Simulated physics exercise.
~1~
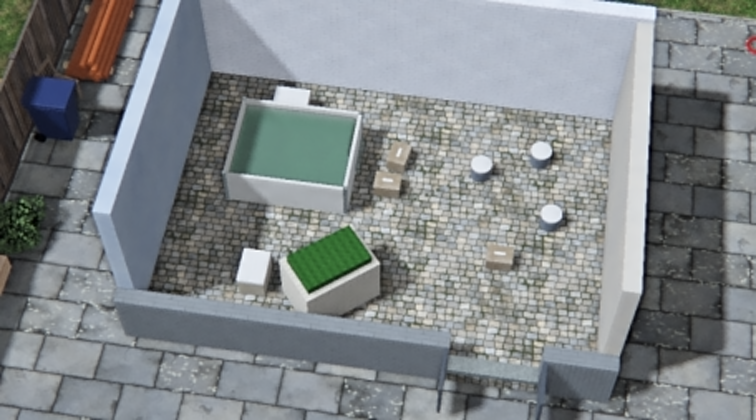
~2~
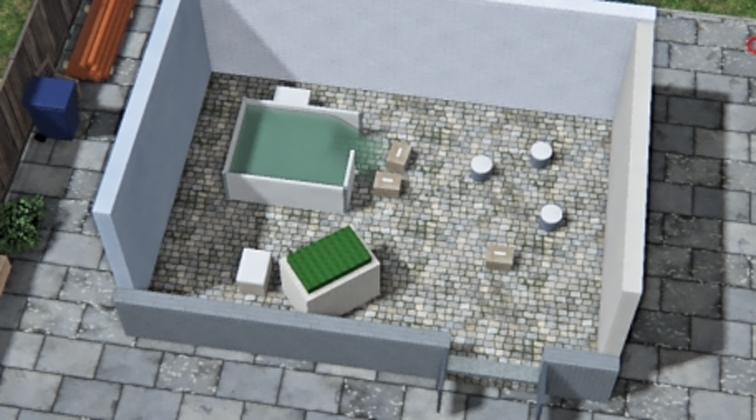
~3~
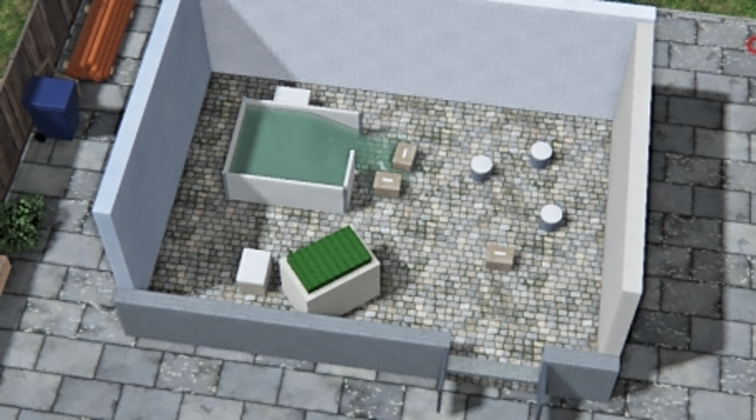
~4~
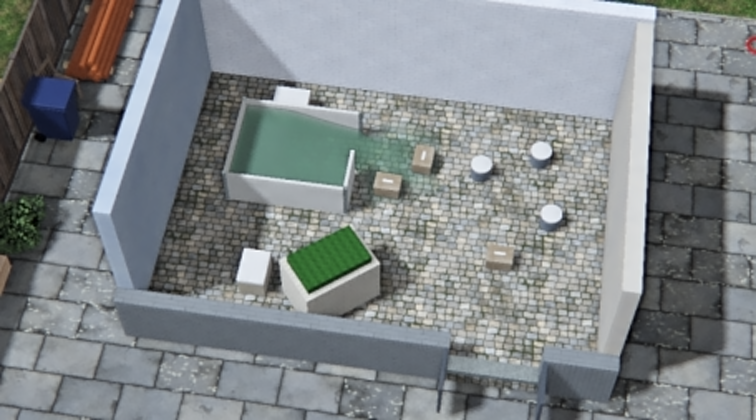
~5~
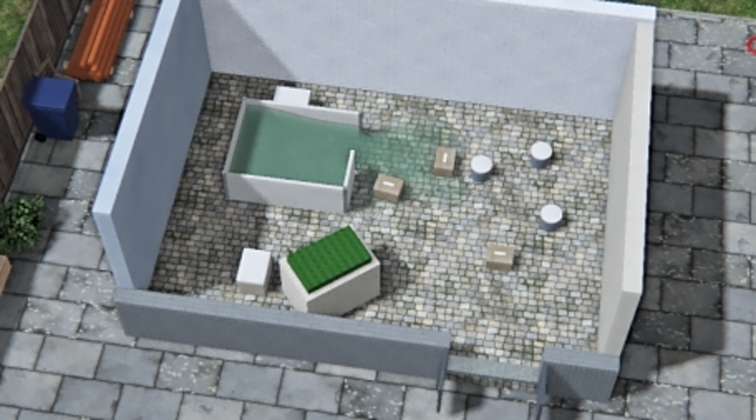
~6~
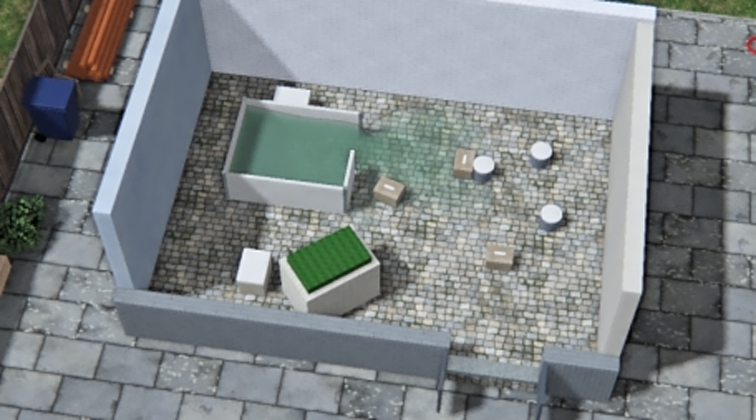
Greenish water poured out through the right side of a low-walled tank and spread across the cobbled yard, pushing one small tan box rightward up to a round post while another nearby shifted slightly.
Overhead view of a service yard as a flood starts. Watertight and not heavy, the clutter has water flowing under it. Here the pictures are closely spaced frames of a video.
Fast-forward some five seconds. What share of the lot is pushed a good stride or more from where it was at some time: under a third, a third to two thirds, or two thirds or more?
The result is a share of a third to two thirds.
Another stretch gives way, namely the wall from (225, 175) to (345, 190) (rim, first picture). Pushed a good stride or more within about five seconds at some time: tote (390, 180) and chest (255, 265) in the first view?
One by one - never got there and carried at least that far.
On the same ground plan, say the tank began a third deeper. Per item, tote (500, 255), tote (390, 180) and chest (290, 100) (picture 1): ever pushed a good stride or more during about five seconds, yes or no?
Going through them, I'd say got there, then never got there, then never got there.
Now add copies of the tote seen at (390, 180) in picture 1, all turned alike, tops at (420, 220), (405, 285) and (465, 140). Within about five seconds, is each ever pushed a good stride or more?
Here's how it goes: Never gets far, never gets far, and lastly sent far off.
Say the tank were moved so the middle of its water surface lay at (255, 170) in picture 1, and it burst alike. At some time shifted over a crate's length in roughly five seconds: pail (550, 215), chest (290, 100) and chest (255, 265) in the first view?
The first: Travelled far enough; the second: Did not travel far; the third: Did not travel far.
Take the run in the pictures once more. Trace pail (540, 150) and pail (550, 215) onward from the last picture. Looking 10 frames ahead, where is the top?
Expect them at roughly (596, 149) and roughly (595, 239).
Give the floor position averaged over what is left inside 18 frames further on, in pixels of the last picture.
Close to (453, 225).
A moment on, 1 of 8 are well off their spots; 0 afloat.
Next, 4 of 8 are well off their spots; 0 afloat.
Later, 4 of 8 are well off their spots; 2 afloat.
In the end, 4 of 8 are well off their spots, and 4 have been at some point; 2 afloat.
